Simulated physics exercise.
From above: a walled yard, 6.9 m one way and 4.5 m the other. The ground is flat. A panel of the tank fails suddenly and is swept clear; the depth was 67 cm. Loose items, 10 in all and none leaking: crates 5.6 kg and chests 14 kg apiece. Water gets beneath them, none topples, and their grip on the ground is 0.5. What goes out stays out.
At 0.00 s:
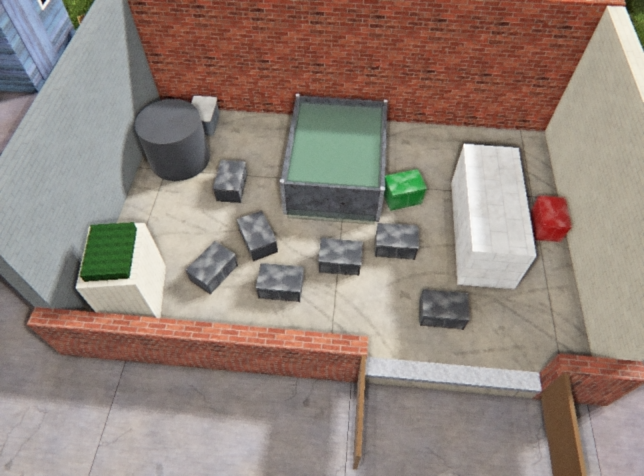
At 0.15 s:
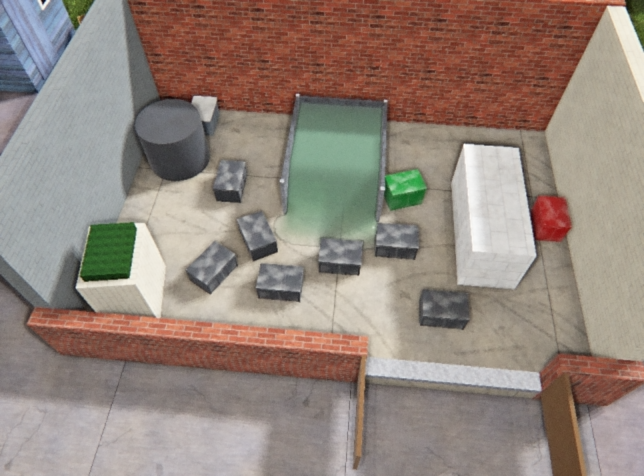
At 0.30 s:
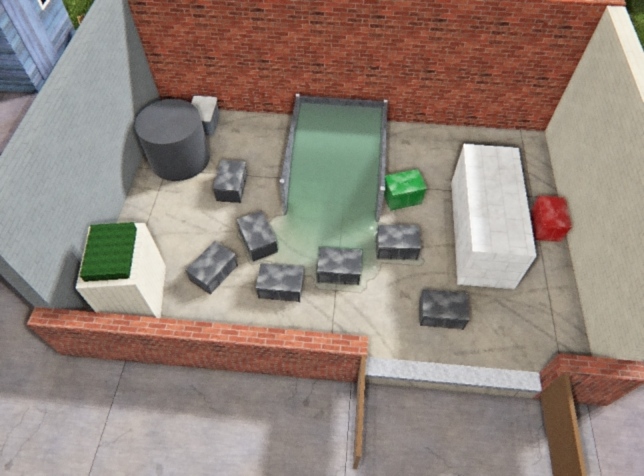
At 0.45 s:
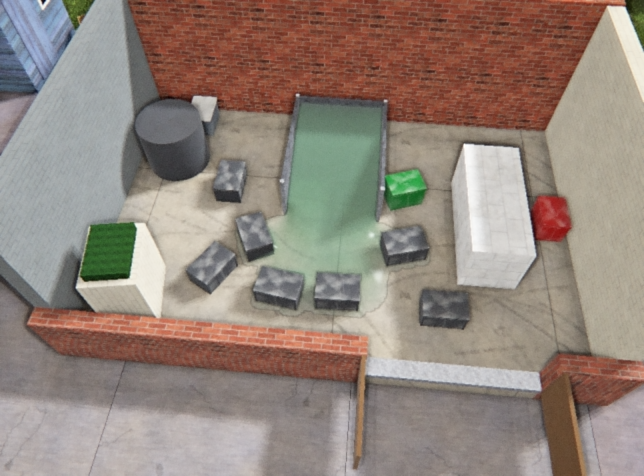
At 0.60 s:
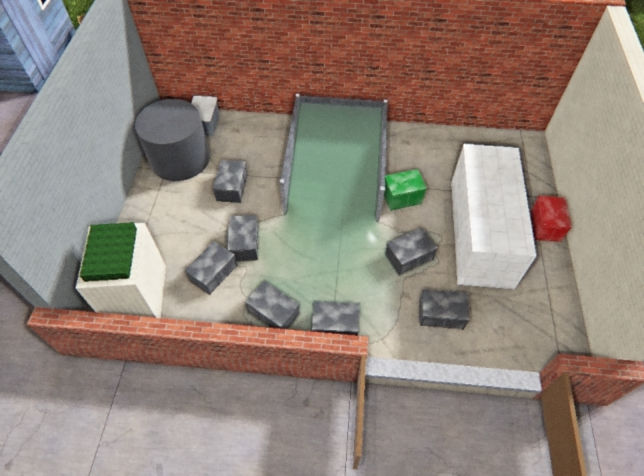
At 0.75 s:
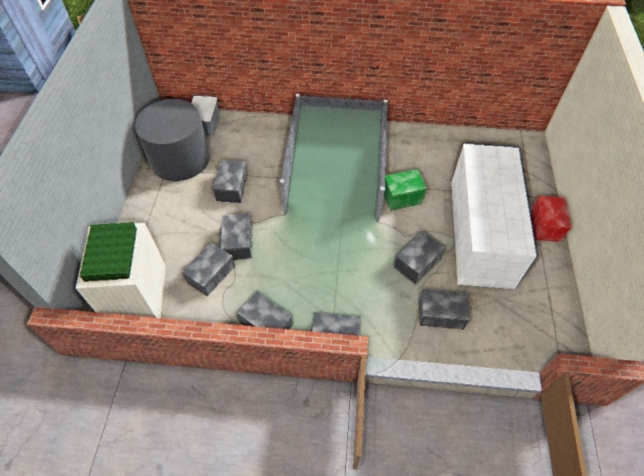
Water burst out of the front of a tank in a walled yard and spread across the floor, pushing several dark crates outward toward the low brick wall, while the green and red chests stayed put.
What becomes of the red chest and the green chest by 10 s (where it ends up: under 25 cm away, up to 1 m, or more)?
The red chest stays put, the green chest barely shifts.
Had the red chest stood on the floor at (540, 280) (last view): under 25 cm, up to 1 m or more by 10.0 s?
It holds its place.
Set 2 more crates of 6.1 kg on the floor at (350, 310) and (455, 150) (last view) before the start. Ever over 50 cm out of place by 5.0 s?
In that order: More, less.
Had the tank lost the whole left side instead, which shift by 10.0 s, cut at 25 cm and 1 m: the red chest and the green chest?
In that case the red chest is nudged along, the green chest barely shifts.
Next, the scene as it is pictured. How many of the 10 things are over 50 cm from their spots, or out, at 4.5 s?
I count 7.
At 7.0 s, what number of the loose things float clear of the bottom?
At that moment 7.
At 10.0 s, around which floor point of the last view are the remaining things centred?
At about (352, 186).
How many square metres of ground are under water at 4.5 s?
Roughly 21 m2.
After 2.0 s the red chest is near (555, 211), 0.0 m from its start, aground; the green chest is near (406, 182), 0.0 m from its start, aground; 0 of 10 are out; 3 afloat.
After 4.5 s the red chest is near (555, 211), 0.0 m from its start, aground; the green chest is near (406, 182), 0.0 m from its start, aground; 1 of 10 are out; 6 afloat.
After 7.0 s the red chest is near (554, 209), 0.0 m from its start, aground; the green chest is near (406, 182), 0.0 m from its start, aground; 1 of 10 are out; 7 afloat.
After 10.0 s the red chest is near (552, 208), 0.1 m from its start, aground; the green chest is near (406, 182), 0.0 m from its start, aground; 1 of 10 are out; 7 afloat.
